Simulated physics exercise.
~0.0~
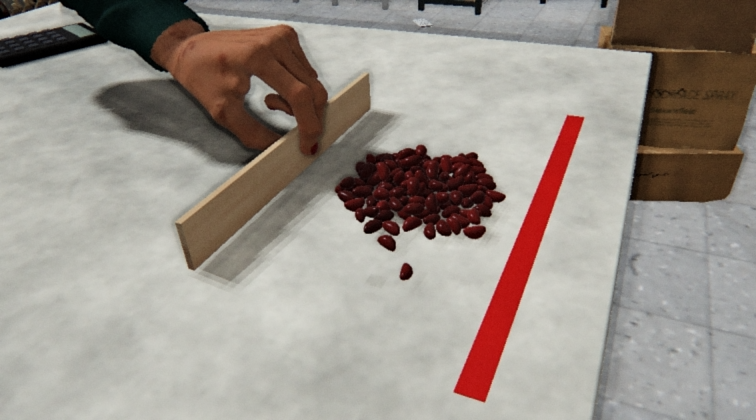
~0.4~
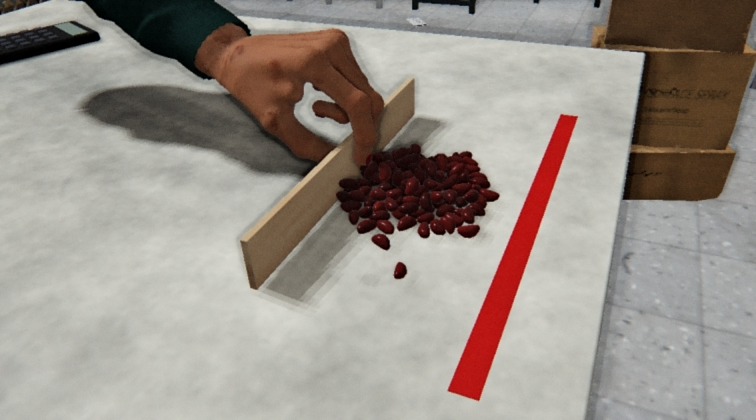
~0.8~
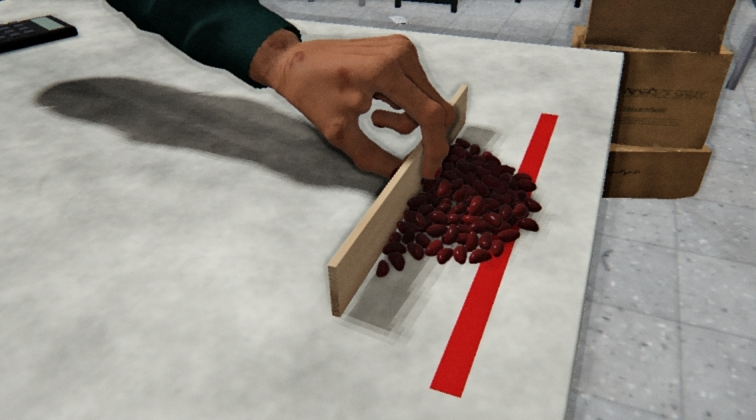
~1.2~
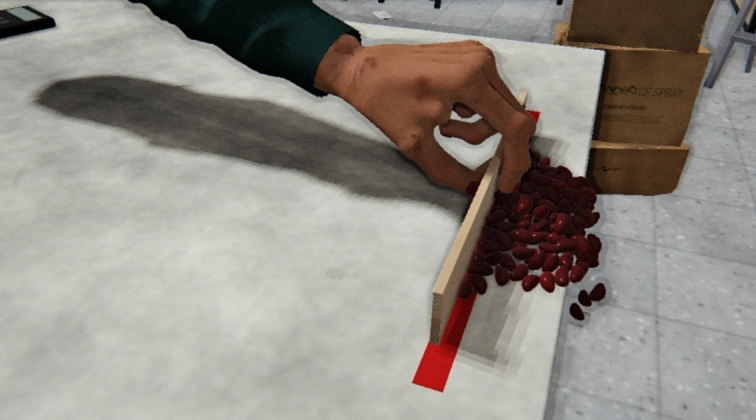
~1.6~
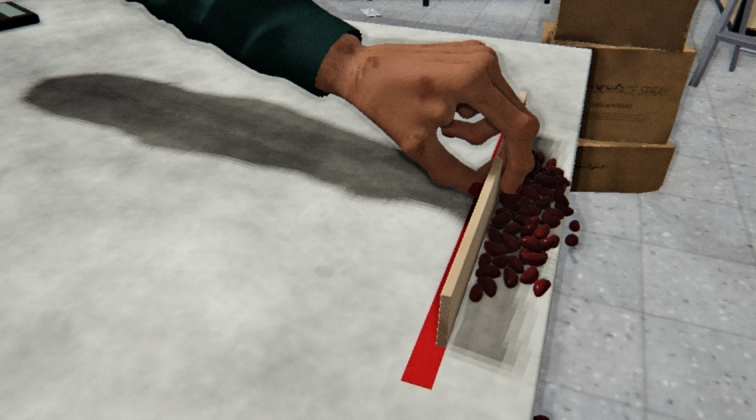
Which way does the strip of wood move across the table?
The strip of wood moves to the right, pushed by the hand towards the red tape.
A hand pushes dark red beans with a wooden strip until some spill off the table.
